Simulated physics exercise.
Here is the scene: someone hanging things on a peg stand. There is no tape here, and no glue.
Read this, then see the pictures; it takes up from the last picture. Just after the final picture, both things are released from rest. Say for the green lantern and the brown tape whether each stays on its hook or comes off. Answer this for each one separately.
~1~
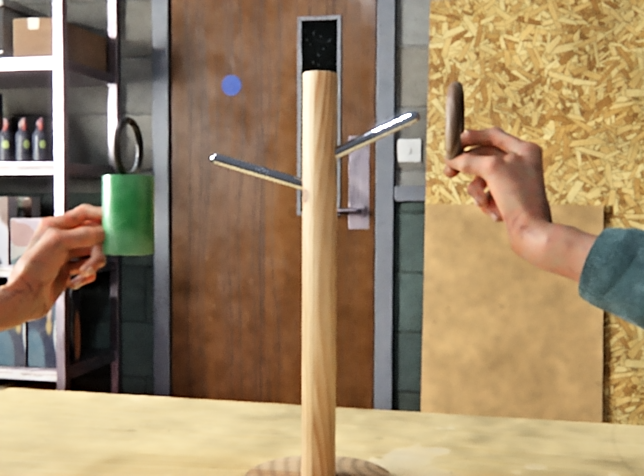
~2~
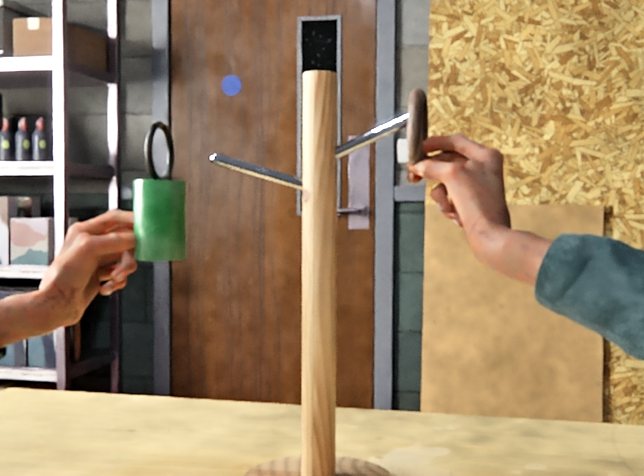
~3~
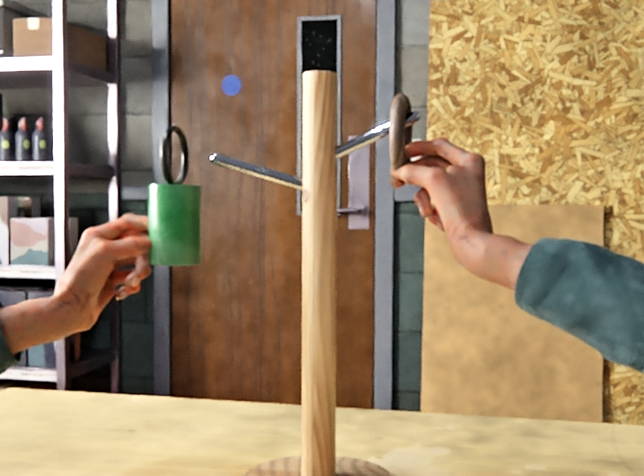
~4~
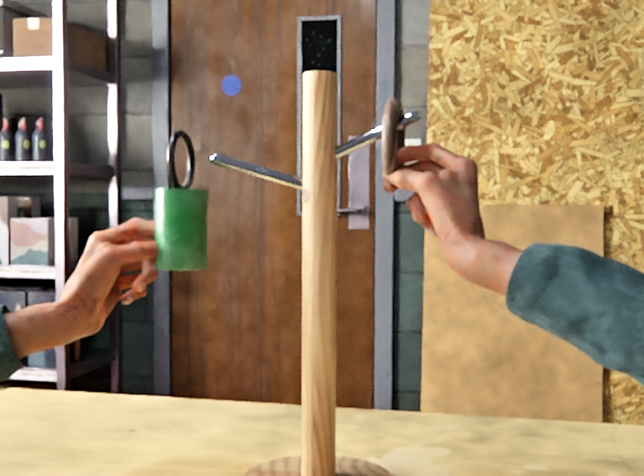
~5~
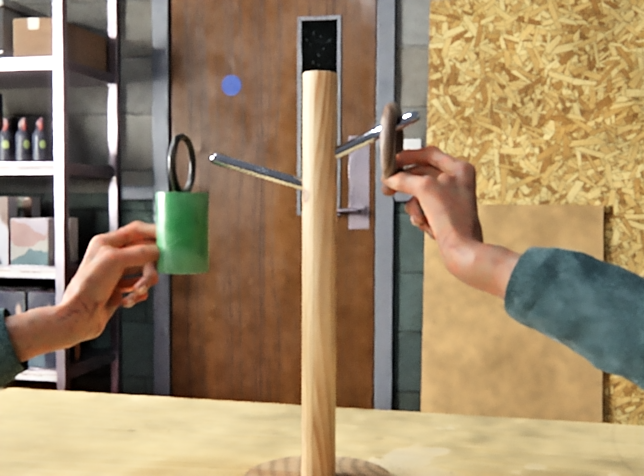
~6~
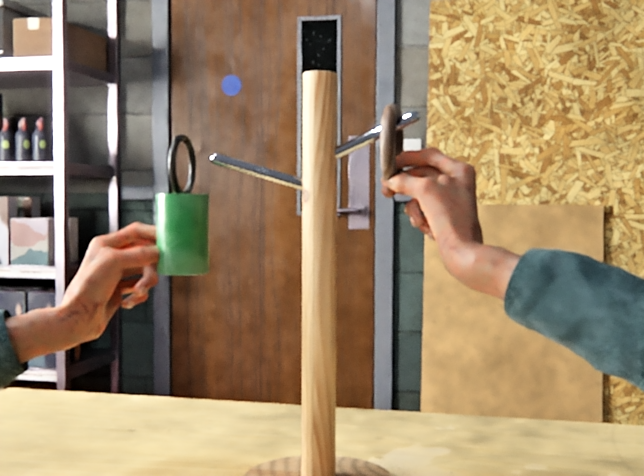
Result: The green lantern comes off, the brown tape stays on.
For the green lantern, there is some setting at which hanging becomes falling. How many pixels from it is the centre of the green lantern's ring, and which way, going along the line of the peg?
Push it right about 36 pixels and you reach the switch.
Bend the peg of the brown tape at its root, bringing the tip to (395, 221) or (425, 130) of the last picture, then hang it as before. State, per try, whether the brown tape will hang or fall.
The brown tape goes down on the first try and clings on on the second.
Then, 0.20 s after the last picture, green lantern falling near (183, 319); brown tape tipped 14° from how it was near (383, 153).
At rest, the green lantern slips down, near (183, 414); the brown tape hangs there, near (345, 169).
